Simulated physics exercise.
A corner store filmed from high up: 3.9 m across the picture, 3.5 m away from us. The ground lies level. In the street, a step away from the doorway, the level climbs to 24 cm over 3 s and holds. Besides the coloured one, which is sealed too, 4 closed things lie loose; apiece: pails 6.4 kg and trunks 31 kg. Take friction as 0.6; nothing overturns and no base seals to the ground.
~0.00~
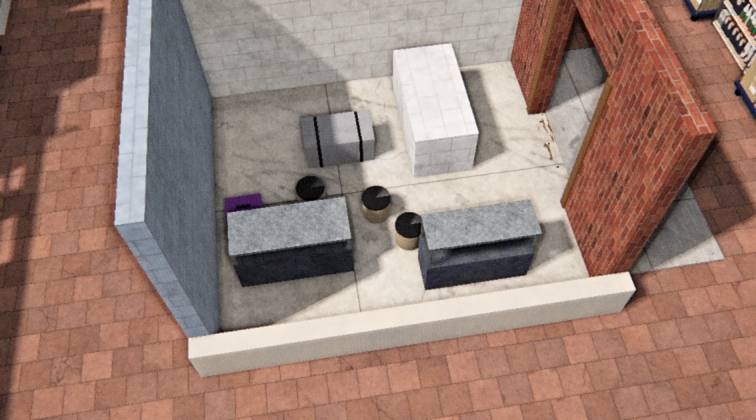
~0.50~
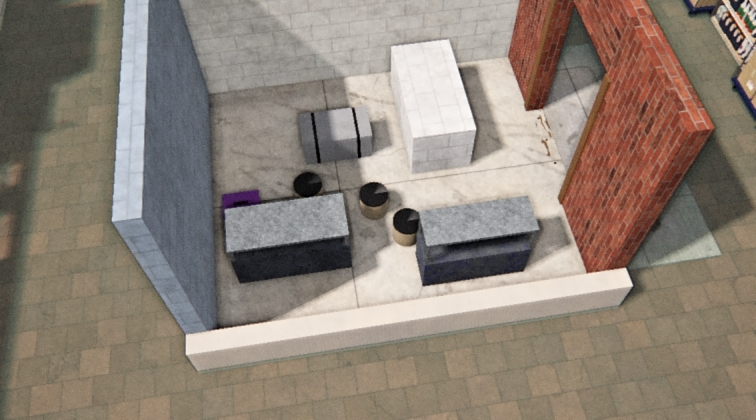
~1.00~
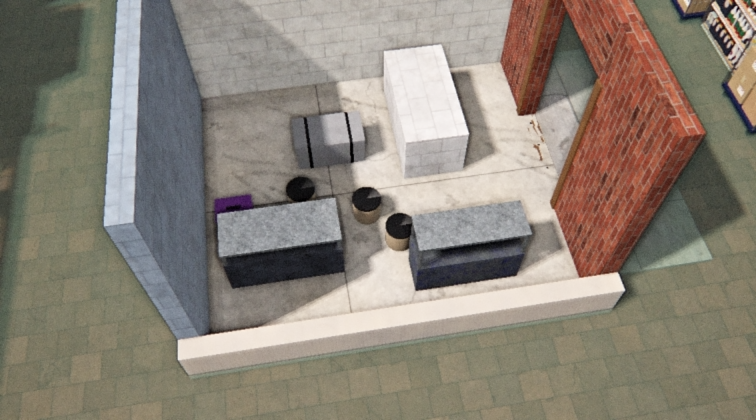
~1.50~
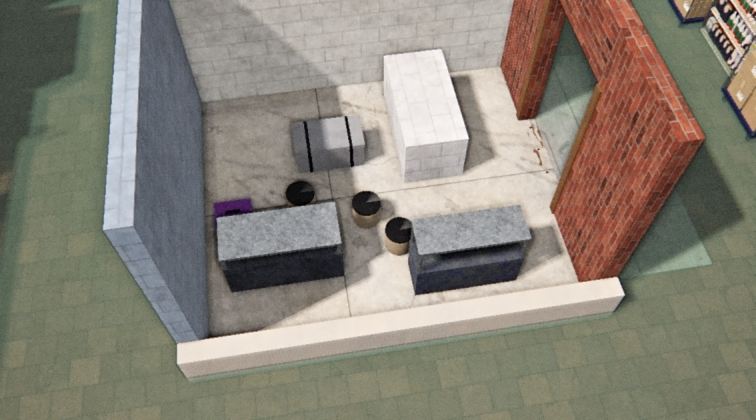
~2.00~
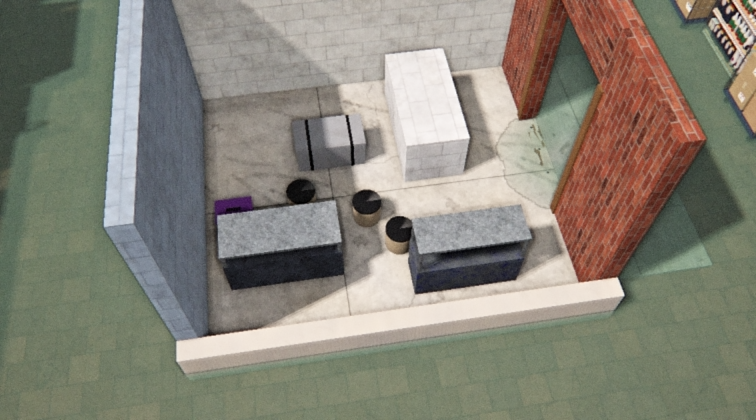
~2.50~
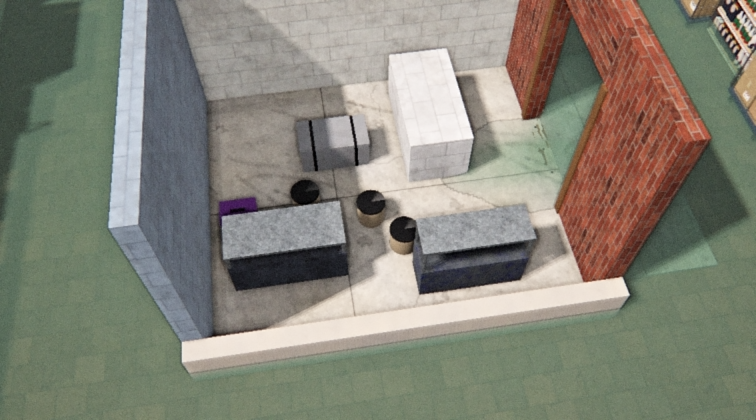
In the video, greenish water spreads over the reddish paving around a small open-topped shop seen from above, then a thin sheet creeps through the right-hand doorway onto the pale floor, while the purple container, strapped trunk and dark-topped pails stay still.
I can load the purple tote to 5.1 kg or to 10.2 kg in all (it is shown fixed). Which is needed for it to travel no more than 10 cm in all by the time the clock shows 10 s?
I expect that neither load is enough.
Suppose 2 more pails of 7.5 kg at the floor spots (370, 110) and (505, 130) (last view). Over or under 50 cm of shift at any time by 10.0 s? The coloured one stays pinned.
In that order: Less, past it.
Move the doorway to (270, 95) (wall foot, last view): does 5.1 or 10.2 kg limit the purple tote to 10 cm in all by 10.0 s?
In that case neither load is enough.
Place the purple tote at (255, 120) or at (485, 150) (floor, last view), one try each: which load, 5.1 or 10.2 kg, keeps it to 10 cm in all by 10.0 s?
In that order: Neither holds; neither is enough.
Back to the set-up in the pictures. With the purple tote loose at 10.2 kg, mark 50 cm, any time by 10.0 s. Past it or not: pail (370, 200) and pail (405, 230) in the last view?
In turn: Past it, over.
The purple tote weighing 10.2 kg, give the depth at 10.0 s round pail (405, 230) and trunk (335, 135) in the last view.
About 14 and 13 cm.
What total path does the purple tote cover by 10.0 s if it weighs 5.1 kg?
About 80 cm.
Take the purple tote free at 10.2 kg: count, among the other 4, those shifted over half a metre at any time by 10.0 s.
I count 3.
After 3.5 s the purple tote would be 0 cm from its start with 5.1 kg and 0 cm from its start with 10.2 kg; 0 cm of water round it then.
After 4.5 s the purple tote would be 0 cm from its start with 5.1 kg and 0 cm from its start with 10.2 kg; 0 cm of water round it then.
After 7.0 s the purple tote would be 14 cm from its start with 5.1 kg and 13 cm from its start with 10.2 kg; 11 cm of water round it then.
After 10.0 s the purple tote would be 40 cm from its start with 5.1 kg and 39 cm from its start with 10.2 kg; 16 cm of water round it then.
